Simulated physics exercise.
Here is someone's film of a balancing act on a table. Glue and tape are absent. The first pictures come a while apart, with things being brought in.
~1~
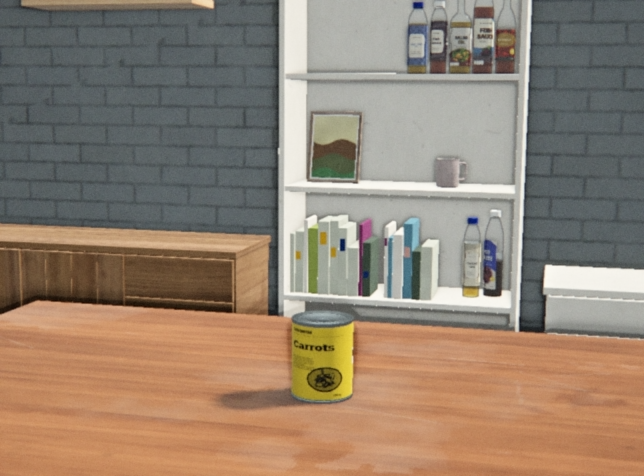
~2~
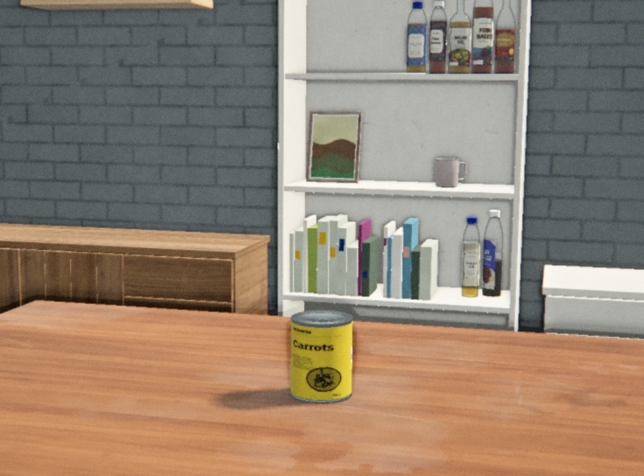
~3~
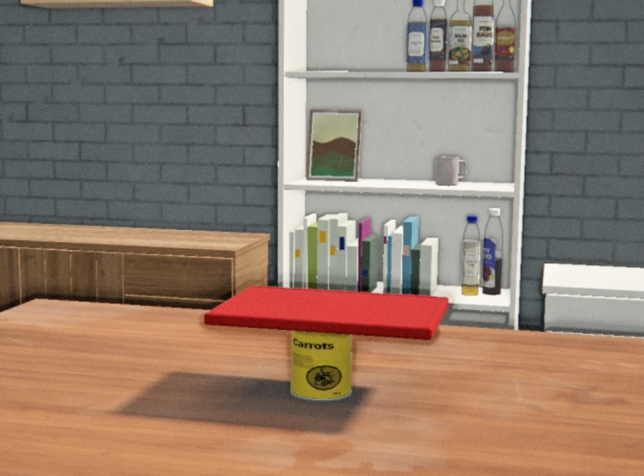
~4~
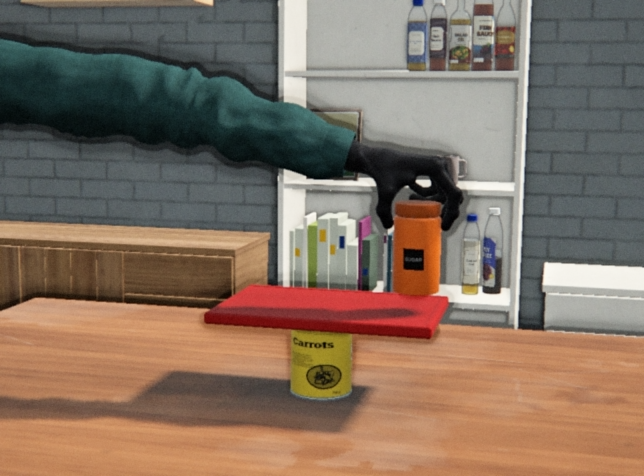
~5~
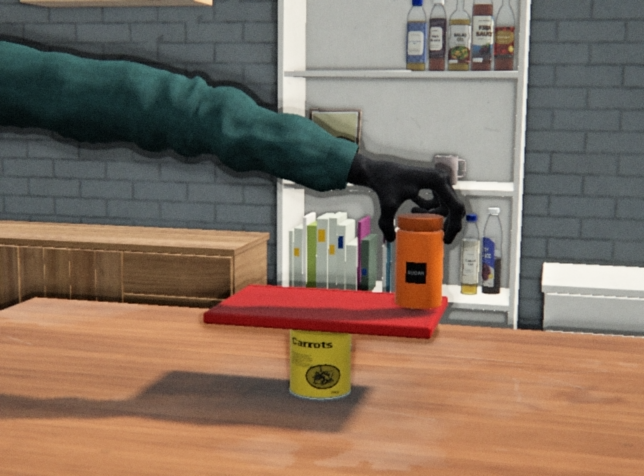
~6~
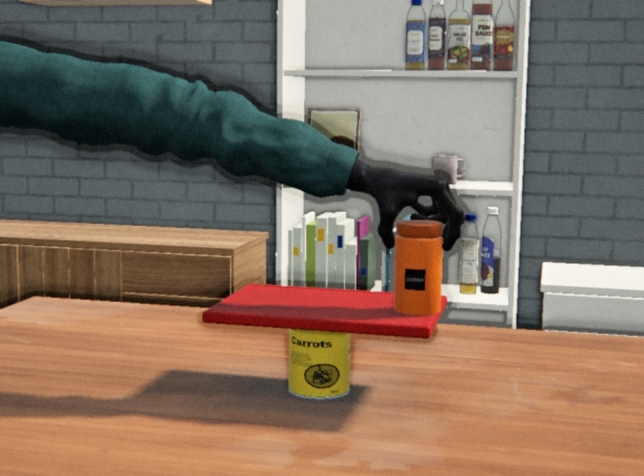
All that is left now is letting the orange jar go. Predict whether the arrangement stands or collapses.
It collapses.
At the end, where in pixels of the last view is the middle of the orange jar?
Look near (485, 389) in the final picture.
Then, 0.30 s past the last view, orange jar now fallen; red lid rocked 35° from its first pose.
Then, 0.40 s past the last view, red lid rocked 64° from its first pose.
Finally, fallen, orange jar; down or leaning hard in the stack, red lid; yellow tin still in place. Final places as the last picture's camera would see them, orange jar near (484, 389). The stack comes apart.
